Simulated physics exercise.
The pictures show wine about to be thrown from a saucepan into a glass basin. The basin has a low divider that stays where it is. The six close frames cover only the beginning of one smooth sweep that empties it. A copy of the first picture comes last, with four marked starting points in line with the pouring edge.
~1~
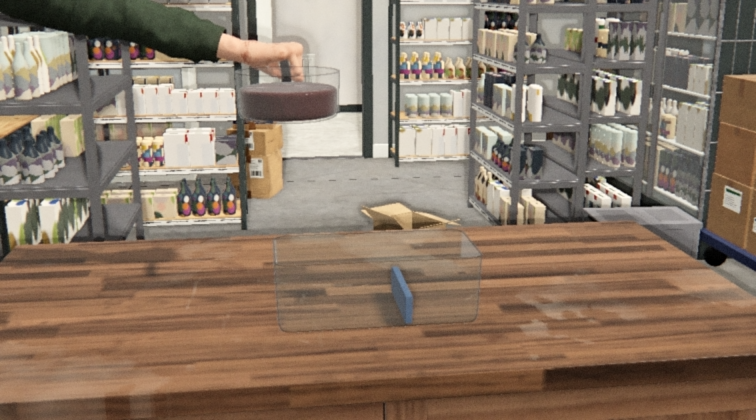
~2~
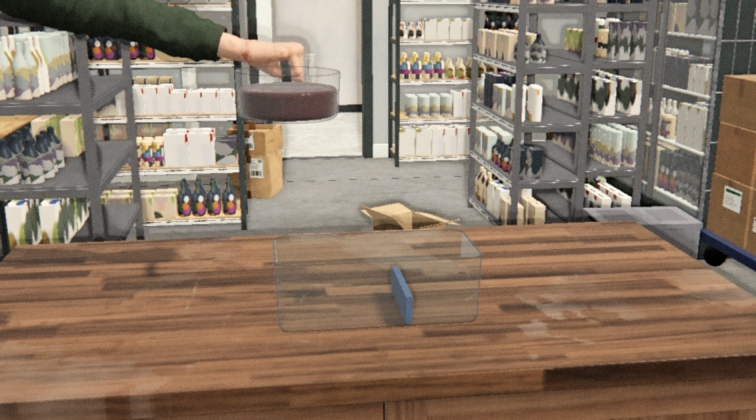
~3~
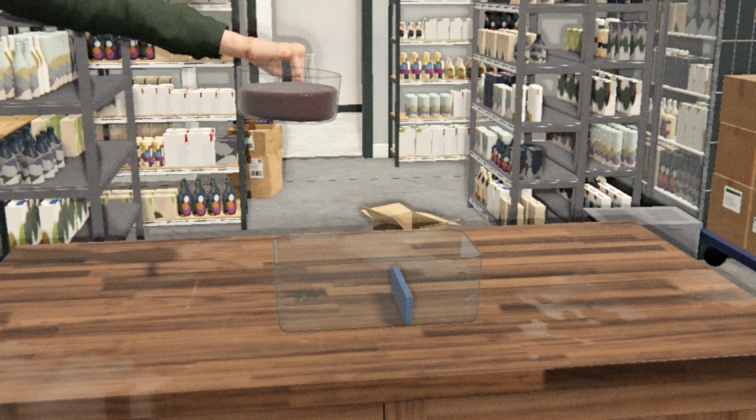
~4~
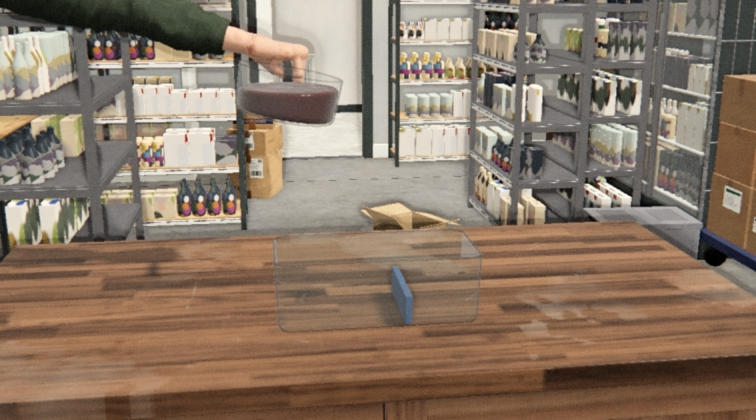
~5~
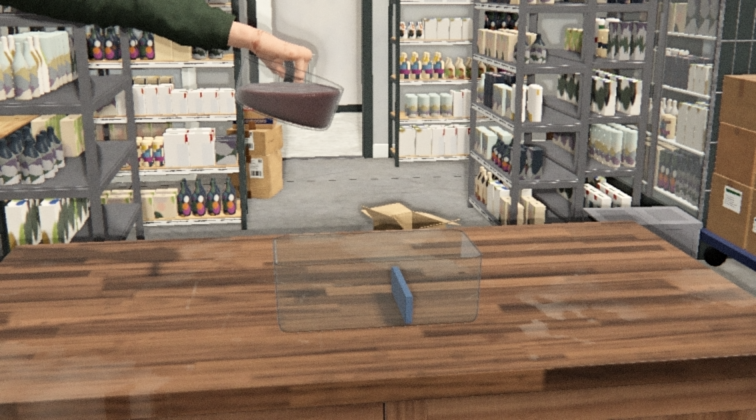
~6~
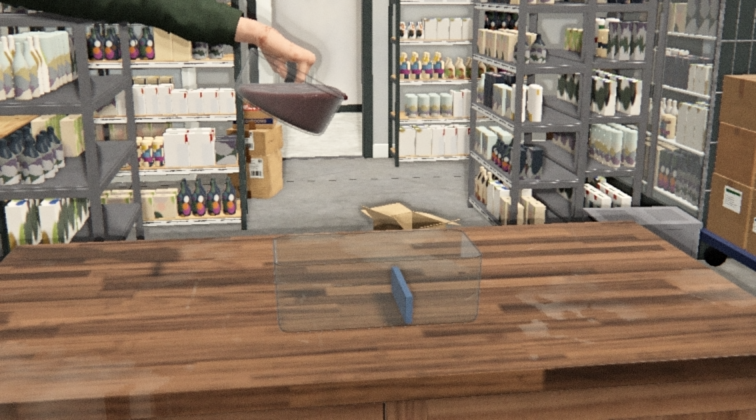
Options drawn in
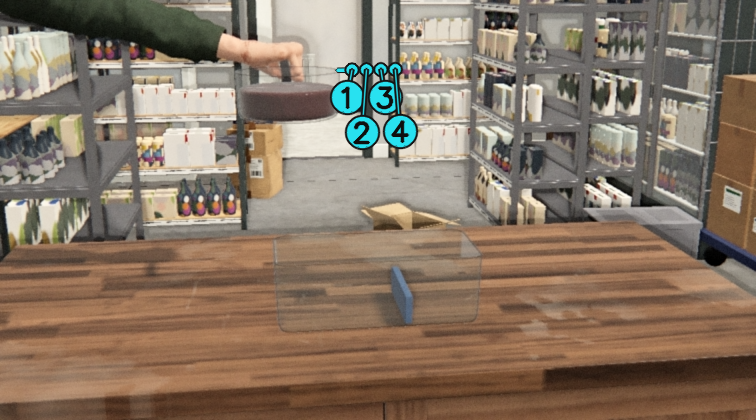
In a storeroom, a hand gradually tilts a clear container of dark red liquid rightward.
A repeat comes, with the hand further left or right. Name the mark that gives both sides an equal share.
Use dot 1.
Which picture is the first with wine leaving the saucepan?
Picture 6.
On the marked copy, 1 at (351, 70); 2 at (366, 69); 3 at (380, 69); 4 at (395, 69).
With 1, about 50 % ends left of the wall and 48 % right of it; 3 % is lost outside.
With 2, about 35 % ends left of the wall and 63 % right of it.
With 3, about 24 % ends left of the wall and 74 % right of it.
With 4, about 22 % ends left of the wall and 75 % right of it; 3 % is lost outside.
